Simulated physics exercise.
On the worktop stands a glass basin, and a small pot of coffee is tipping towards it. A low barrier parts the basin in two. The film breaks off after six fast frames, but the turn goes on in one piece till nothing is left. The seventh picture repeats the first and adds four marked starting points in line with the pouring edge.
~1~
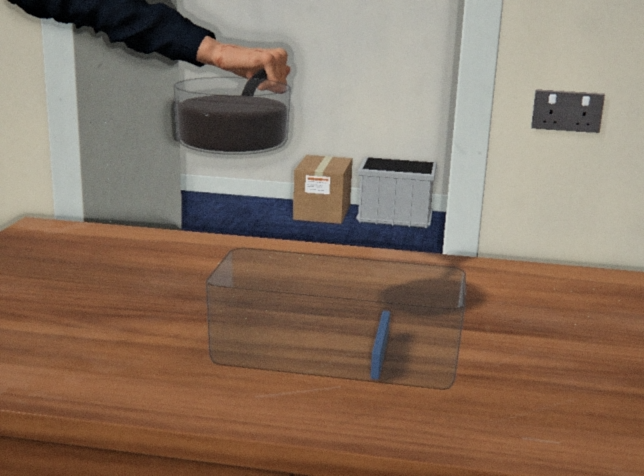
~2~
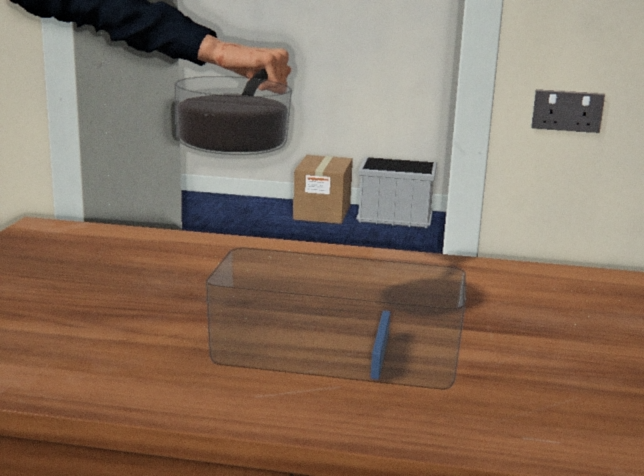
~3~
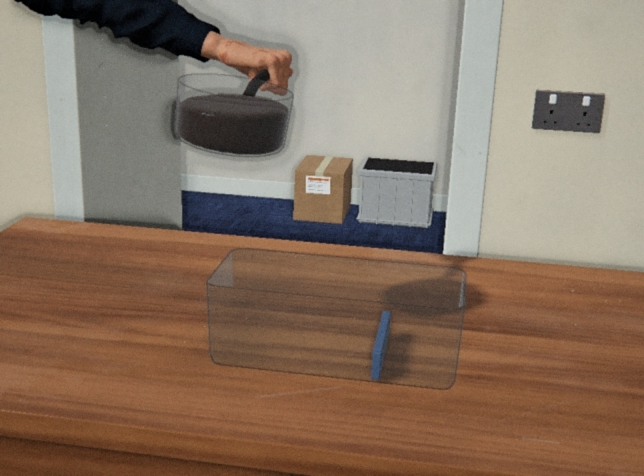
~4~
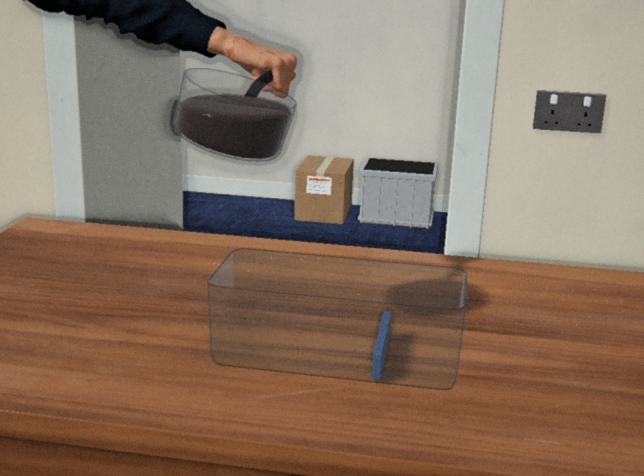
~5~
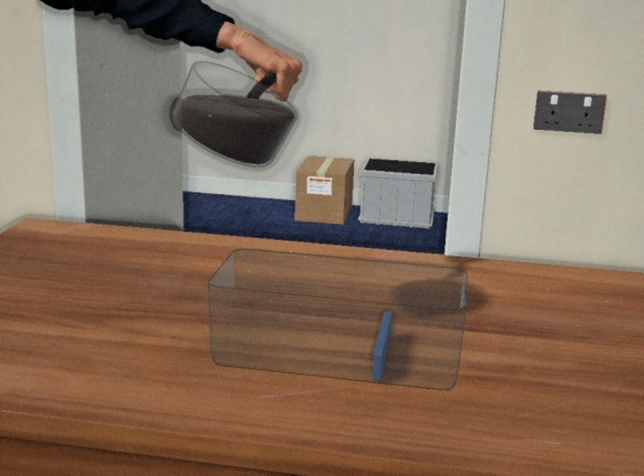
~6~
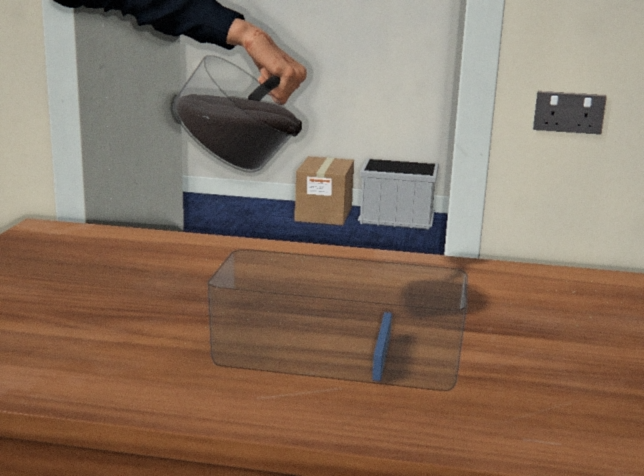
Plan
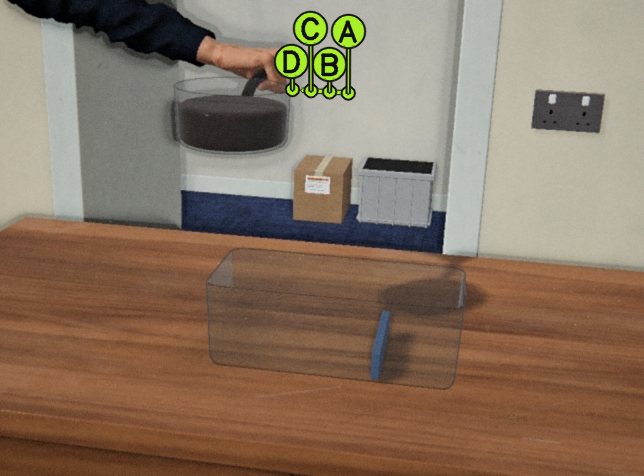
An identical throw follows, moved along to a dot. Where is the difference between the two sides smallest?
Place A does it best.
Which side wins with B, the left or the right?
The left side.
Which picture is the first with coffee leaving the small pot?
In picture 6.
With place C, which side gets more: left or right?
More ends on the left.
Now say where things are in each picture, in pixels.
Upright, lip at (287, 89); basin from (210, 360) to (454, 388); top of the wall at (382, 331); nothing has left yet, in the first frame.
Upright, lip at (288, 91); nothing has left yet, in the second frame.
Tipped about 7°, lip at (290, 96); nothing has left yet, in the third frame.
Tipped about 15°, lip at (294, 105); nothing has left yet, in the fourth frame.
Tipped about 26°, lip at (295, 117); nothing has left yet, in the fifth frame.
Tipped about 38°, lip at (293, 130); coffee is over the lip, down to (296, 134), in the sixth frame.
On the marked copy, A at (348, 93); B at (329, 91); C at (310, 90); D at (292, 89).
With A, about 51 % ends left of the wall and 46 % right of it; 3 % is lost outside.
With B, about 70 % ends left of the wall and 27 % right of it; 4 % is lost outside.
With C, about 87 % ends left of the wall and 9 % right of it; 4 % is lost outside.
With D, about 82 % ends left of the wall and 12 % right of it; 6 % is lost outside.
